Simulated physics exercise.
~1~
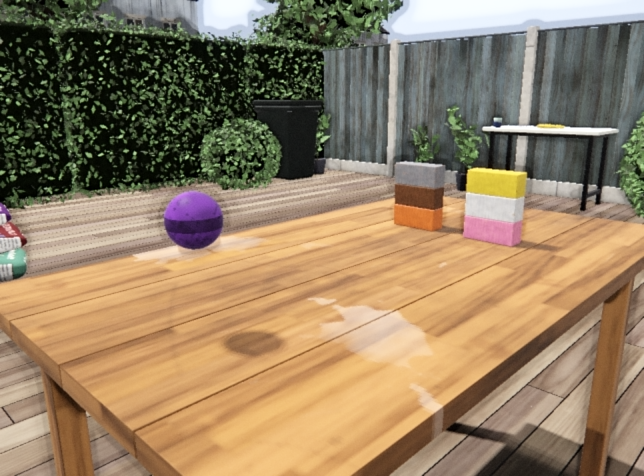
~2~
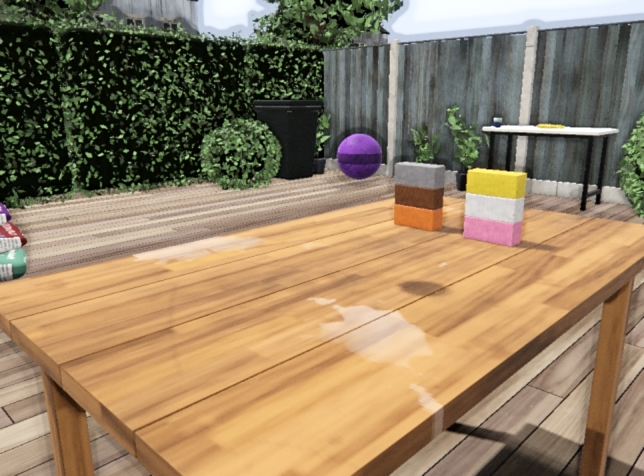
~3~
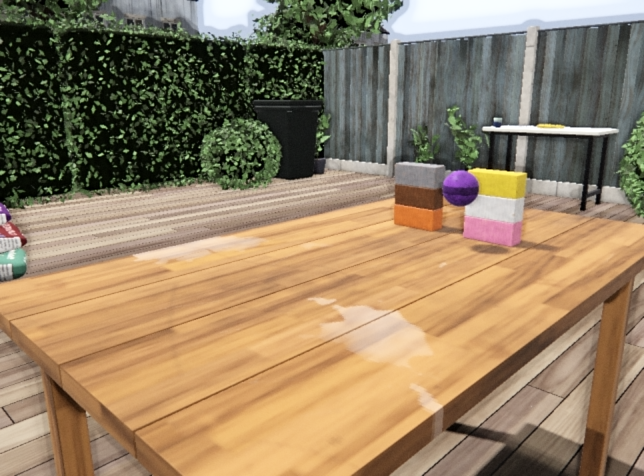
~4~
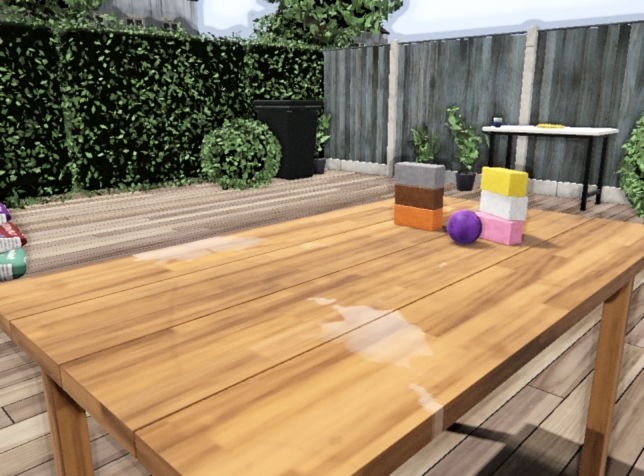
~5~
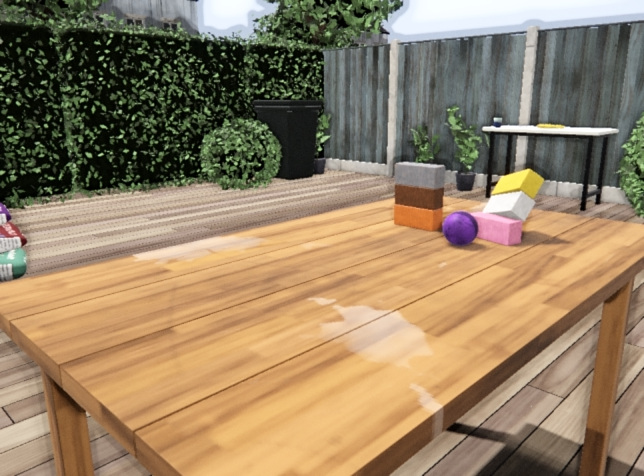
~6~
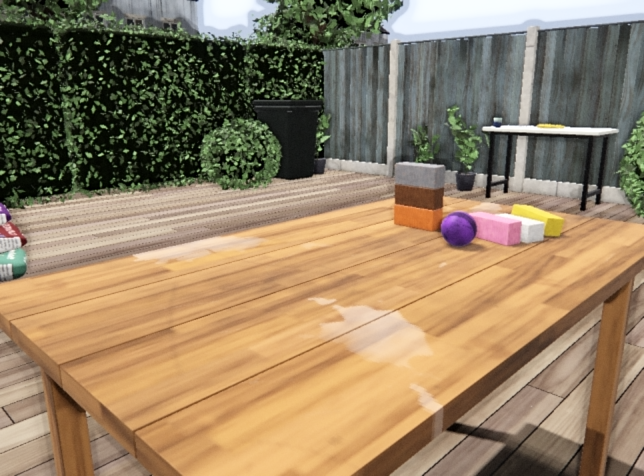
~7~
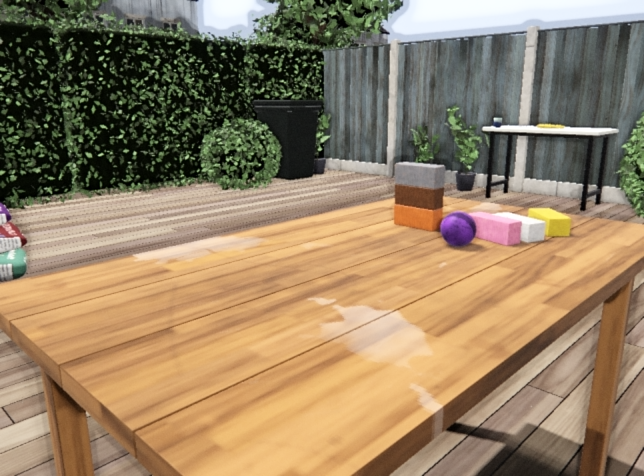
On a garden patio table, a purple ball flying in between two block stacks, toppling the yellow and white blocks rightward.
